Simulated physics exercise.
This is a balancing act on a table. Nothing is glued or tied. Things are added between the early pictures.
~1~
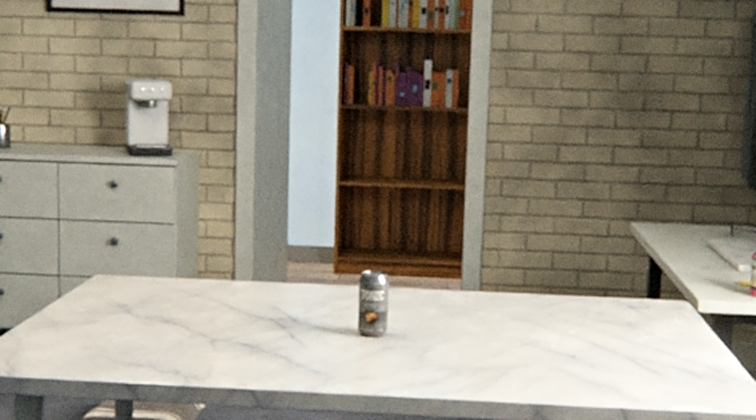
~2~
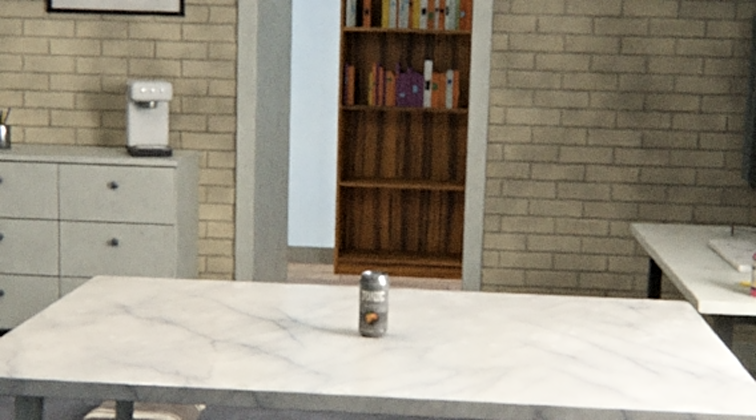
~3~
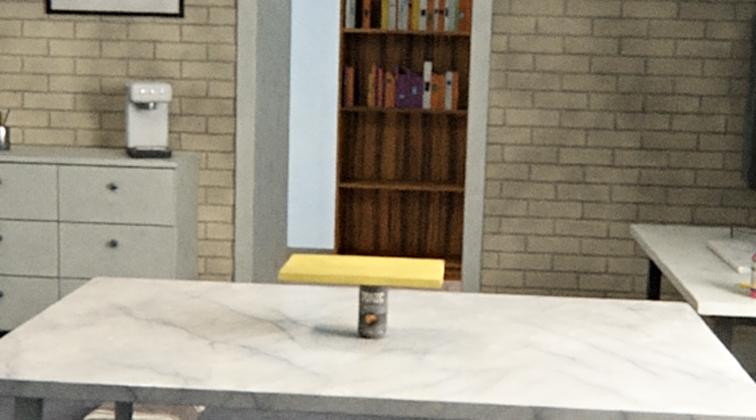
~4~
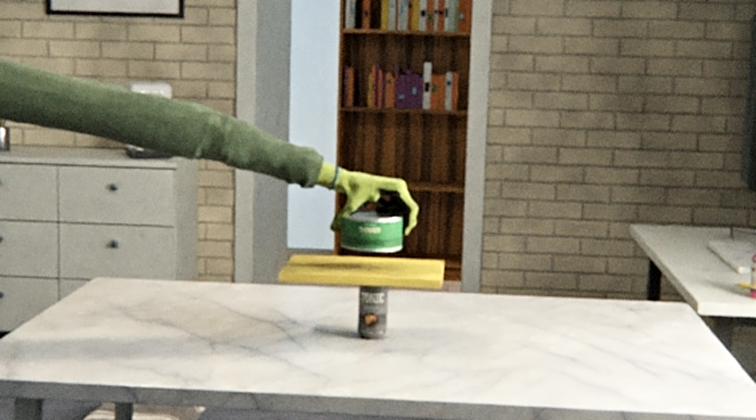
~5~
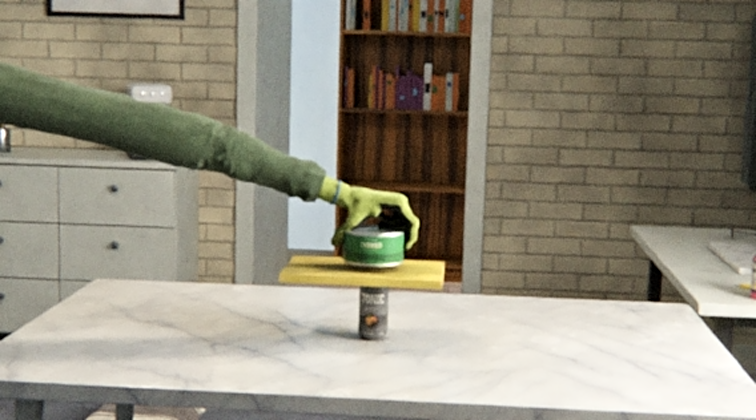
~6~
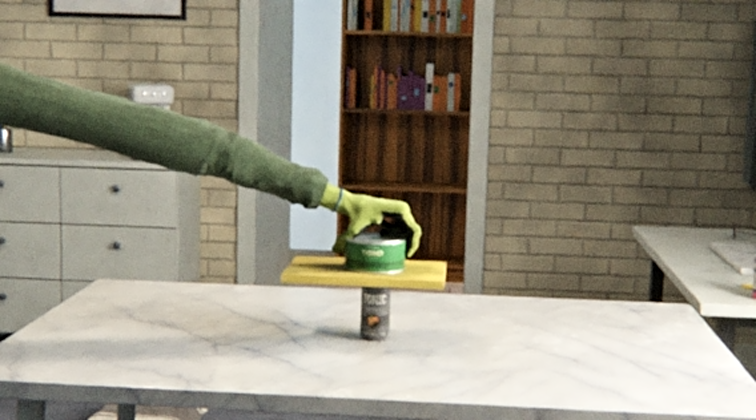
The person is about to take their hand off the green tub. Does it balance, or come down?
As it turns out, it holds.
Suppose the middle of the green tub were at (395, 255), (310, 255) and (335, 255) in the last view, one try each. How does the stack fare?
In the first case it keeps its balance; in the second case it gives way; in the third case it loses its balance.
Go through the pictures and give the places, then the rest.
In the first picture, the last thing is not in view yet; grey can (373, 304).
In the second picture, the last thing is not in view yet; grey can (374, 305).
In the third picture, the last thing is not in view yet; grey can (373, 306).
In the fourth picture, coming down; green tub (372, 230); grey can (373, 306).
In the fifth picture, coming down; green tub (373, 245); grey can (374, 307).
In the sixth picture, set down, still held; green tub (375, 253); grey can (376, 308).
Then, 0.20 s past the last view, nothing moves.
Then, 0.50 s past the last view, green tub resting near (375, 253).
Finally, all 3 still in place. Final places as the last picture's camera would see them, green tub near (375, 253). The stack stays up.
